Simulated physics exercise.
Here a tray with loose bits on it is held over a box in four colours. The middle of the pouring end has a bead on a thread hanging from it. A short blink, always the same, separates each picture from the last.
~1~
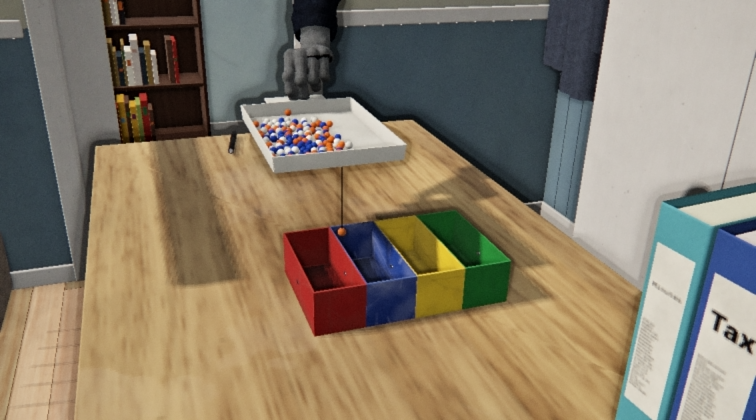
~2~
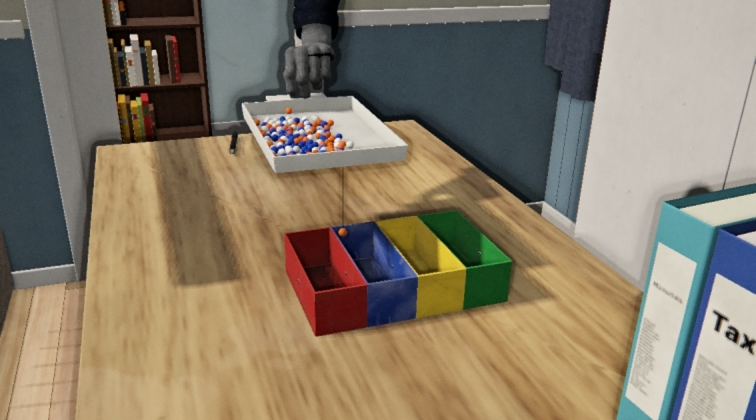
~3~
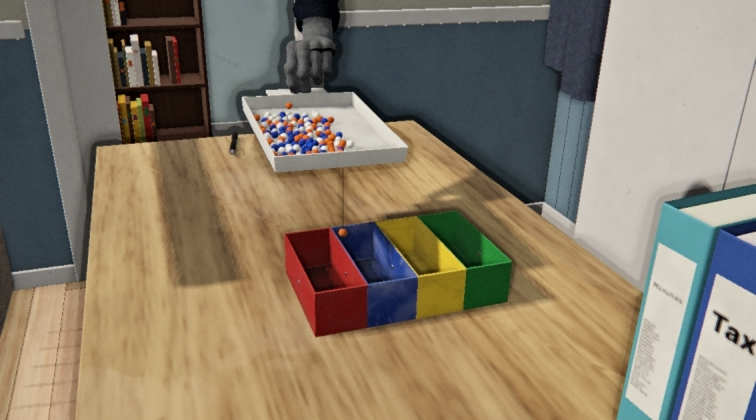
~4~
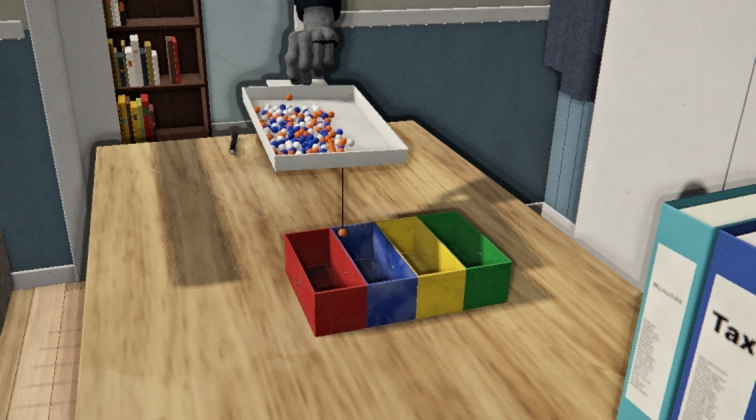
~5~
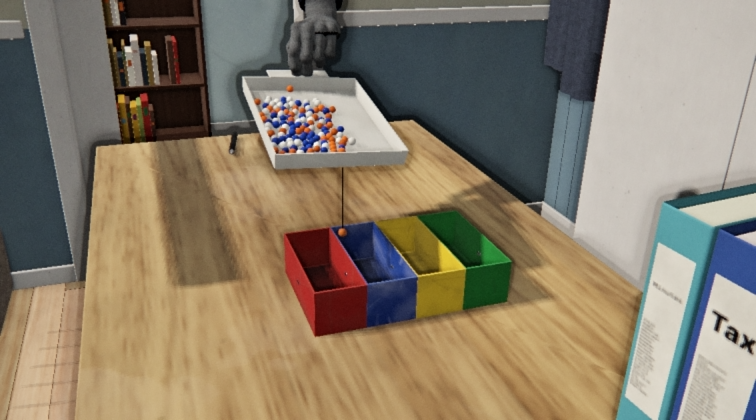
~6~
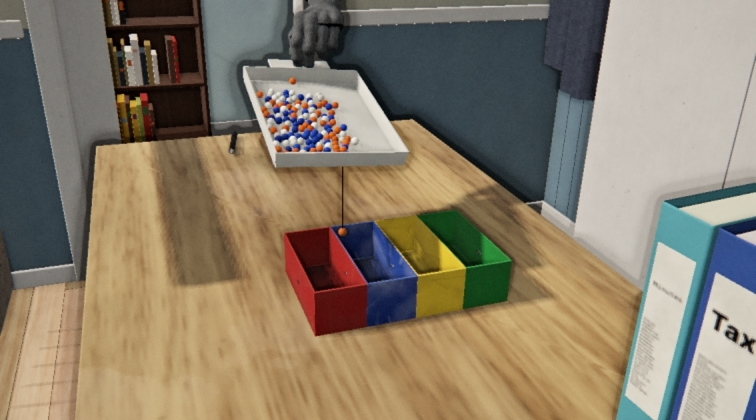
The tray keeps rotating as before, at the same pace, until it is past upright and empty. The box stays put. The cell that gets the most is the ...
... Yellow one.
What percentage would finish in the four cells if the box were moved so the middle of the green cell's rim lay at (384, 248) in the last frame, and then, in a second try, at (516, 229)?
In order: 60 per cent and 90 per cent.
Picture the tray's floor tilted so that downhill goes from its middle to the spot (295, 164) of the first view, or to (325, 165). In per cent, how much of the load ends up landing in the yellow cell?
Case one near 0 %; case two near 0 %.
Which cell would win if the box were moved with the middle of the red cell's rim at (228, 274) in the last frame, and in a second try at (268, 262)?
The cell in green, then the green one.
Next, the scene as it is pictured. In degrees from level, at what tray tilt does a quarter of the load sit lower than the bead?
Close to 100° of tilt at that moment.
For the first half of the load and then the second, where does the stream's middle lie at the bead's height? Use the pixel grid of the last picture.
About (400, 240) to begin with, then about (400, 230).
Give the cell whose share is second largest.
Number two is the cell in blue.
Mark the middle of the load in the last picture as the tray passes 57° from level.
Centre estimate: (352, 134).
Shortly afterwards, tray tipped steeply; all but a few on the tray; only a few falling or outside the box.
Next, tray tipped right over; all but a few on the tray; only a few in the yellow cell; only a few falling or outside the box.
Some moments later, tray tipped past a quarter turn; near two thirds in the yellow cell; near a quarter in the blue cell; a little in the red cell; only a few falling or outside the box.
In the end, tray tipped past a quarter turn; near two thirds in the yellow cell; near a quarter in the blue cell; a little in the red cell; none at all in the green cell; only a few outside the box.
